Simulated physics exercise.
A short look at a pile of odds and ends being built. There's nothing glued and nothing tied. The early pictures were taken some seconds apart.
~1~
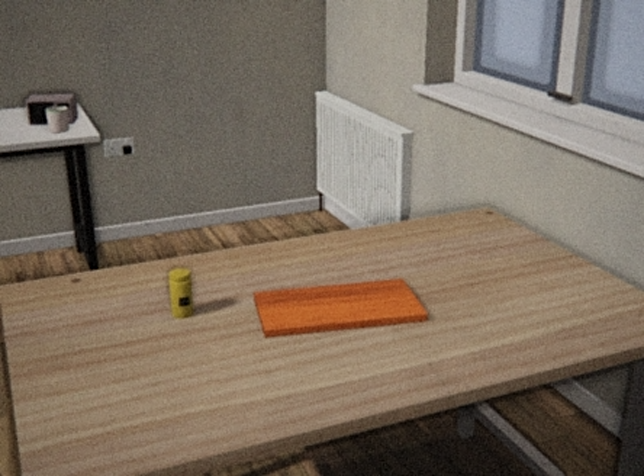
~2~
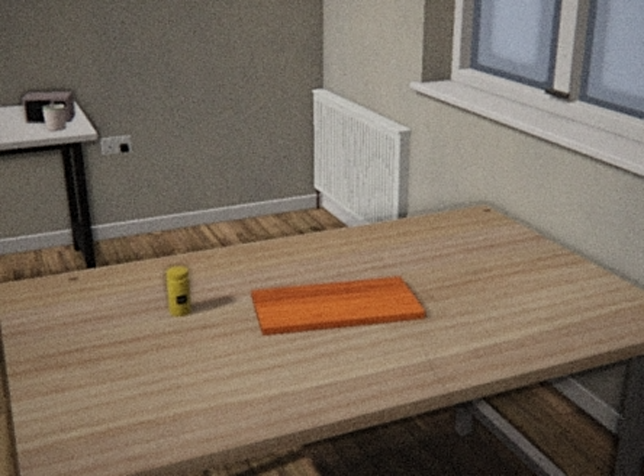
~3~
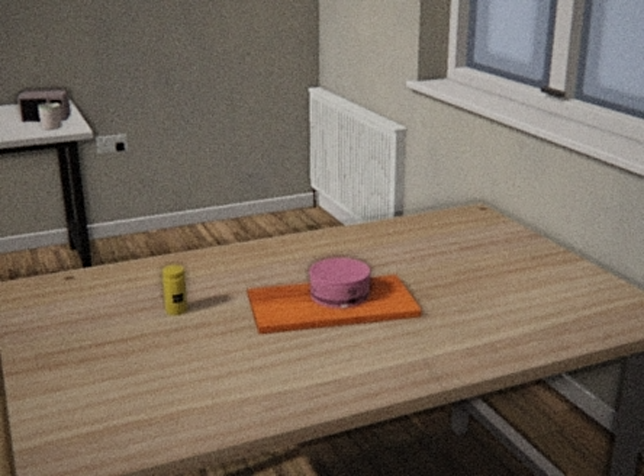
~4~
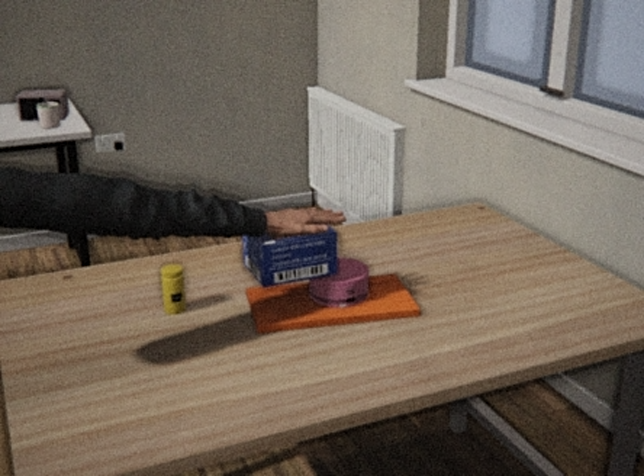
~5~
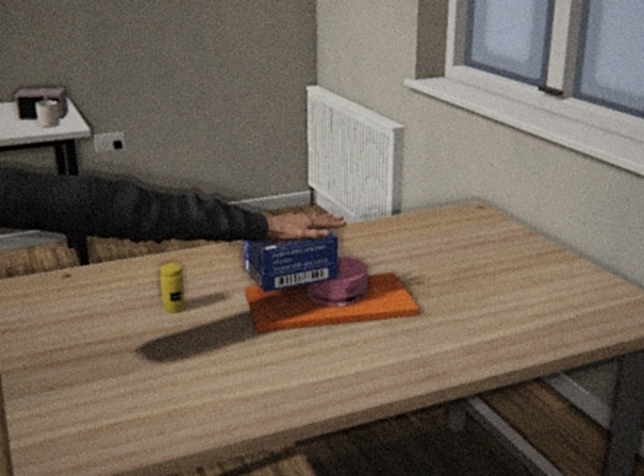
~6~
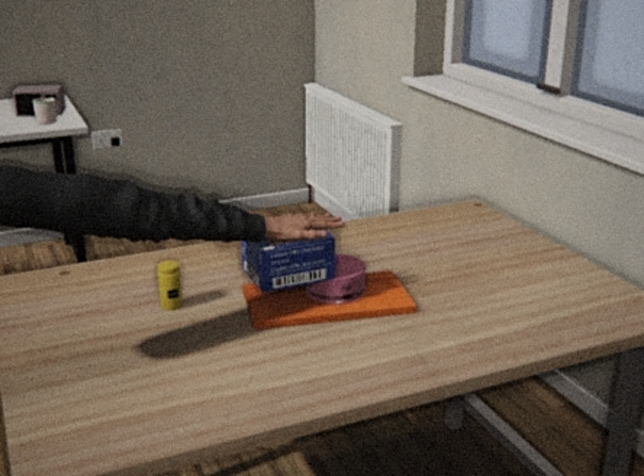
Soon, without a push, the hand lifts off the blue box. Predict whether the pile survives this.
My prediction: Unsteady.
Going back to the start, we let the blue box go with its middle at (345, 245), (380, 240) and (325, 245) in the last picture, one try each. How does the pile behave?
In order, the pile stands firm, then tumbles down, and lastly stands firm.
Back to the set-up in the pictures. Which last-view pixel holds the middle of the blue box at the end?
Somewhere around (281, 267) in the last picture.
Then, 0.20 s on from there, blue box turned 17° from how it was put near (282, 261).
Then, 0.30 s on from there, blue box turned 30° from how it was put near (280, 267).
Then, 0.50 s on from there, blue box turned 29° from how it was put near (281, 267).
In the end, left askew, blue box; the other 3 unmoved. At the end, from the last picture's camera, blue box near (281, 267). The pile comes apart.
